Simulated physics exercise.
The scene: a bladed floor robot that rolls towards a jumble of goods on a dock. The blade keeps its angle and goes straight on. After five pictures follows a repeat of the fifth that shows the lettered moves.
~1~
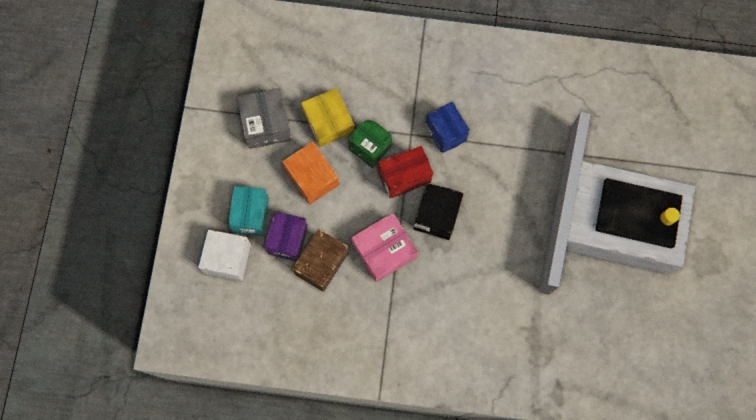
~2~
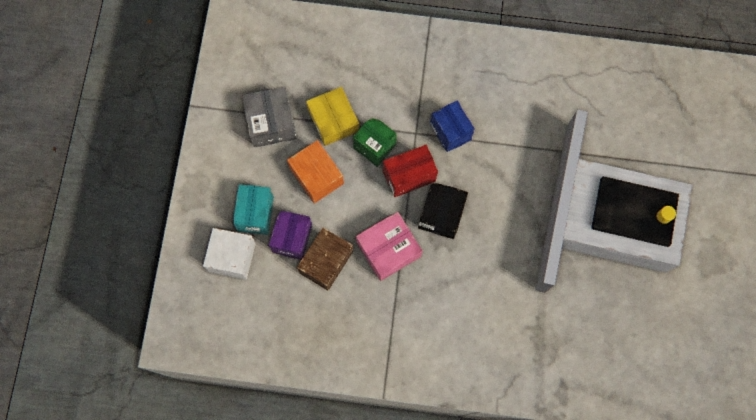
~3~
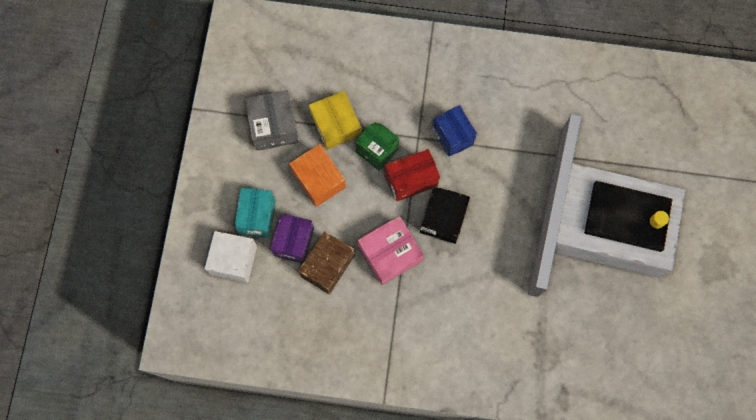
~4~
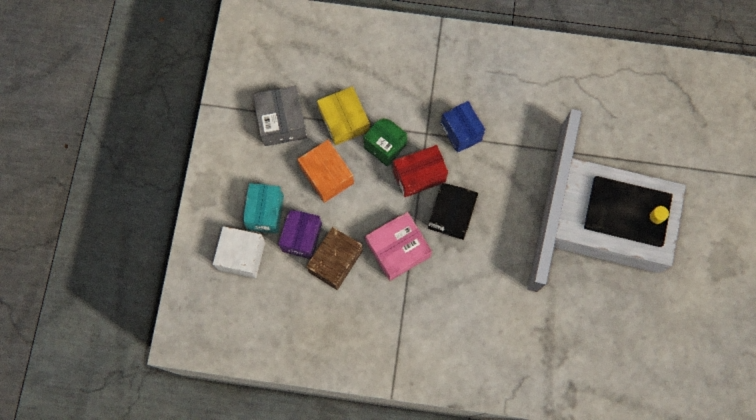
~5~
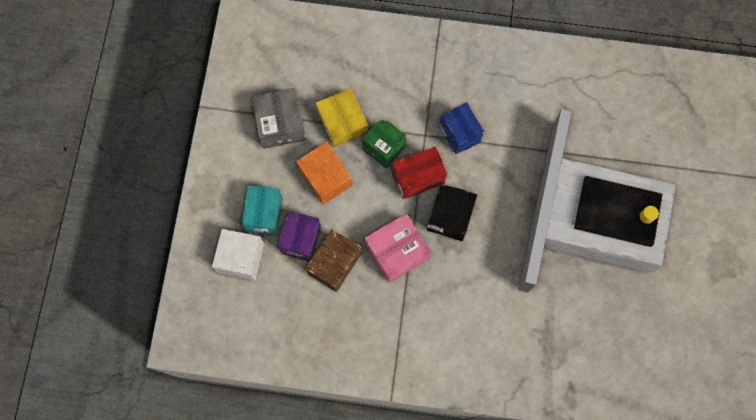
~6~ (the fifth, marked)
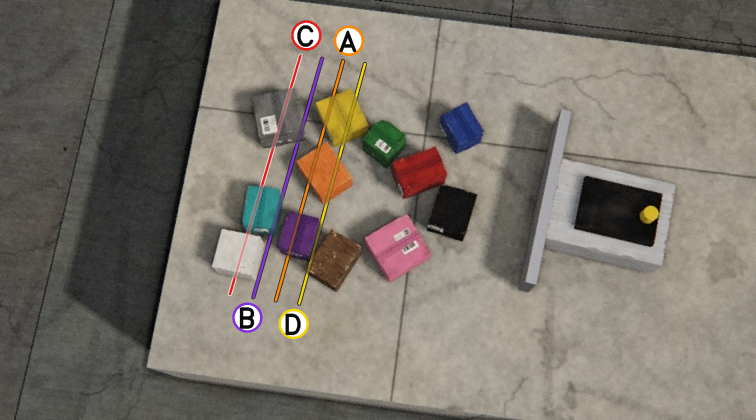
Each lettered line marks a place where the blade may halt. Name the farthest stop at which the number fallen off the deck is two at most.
It should halt at C.
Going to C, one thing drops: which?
The turquoise parcel goes over.
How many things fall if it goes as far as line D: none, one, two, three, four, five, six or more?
In all, none.
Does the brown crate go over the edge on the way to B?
No.
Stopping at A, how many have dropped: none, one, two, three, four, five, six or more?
In all, none.
On the marked copy, A at (311, 176); B at (289, 173); C at (266, 170); D at (333, 179).
Following C. Soon after the start, robot (510, 196); brown crate (329, 265); blue box (436, 119).
Later, robot (407, 183); white crate (221, 257); turquoise parcel (235, 207).
In the end, robot (327, 172); turquoise parcel over the edge; grey parcel (199, 114); one fallen.
As for the rest, A is within the limit but short; B is within the limit but short; D is within the limit but short.
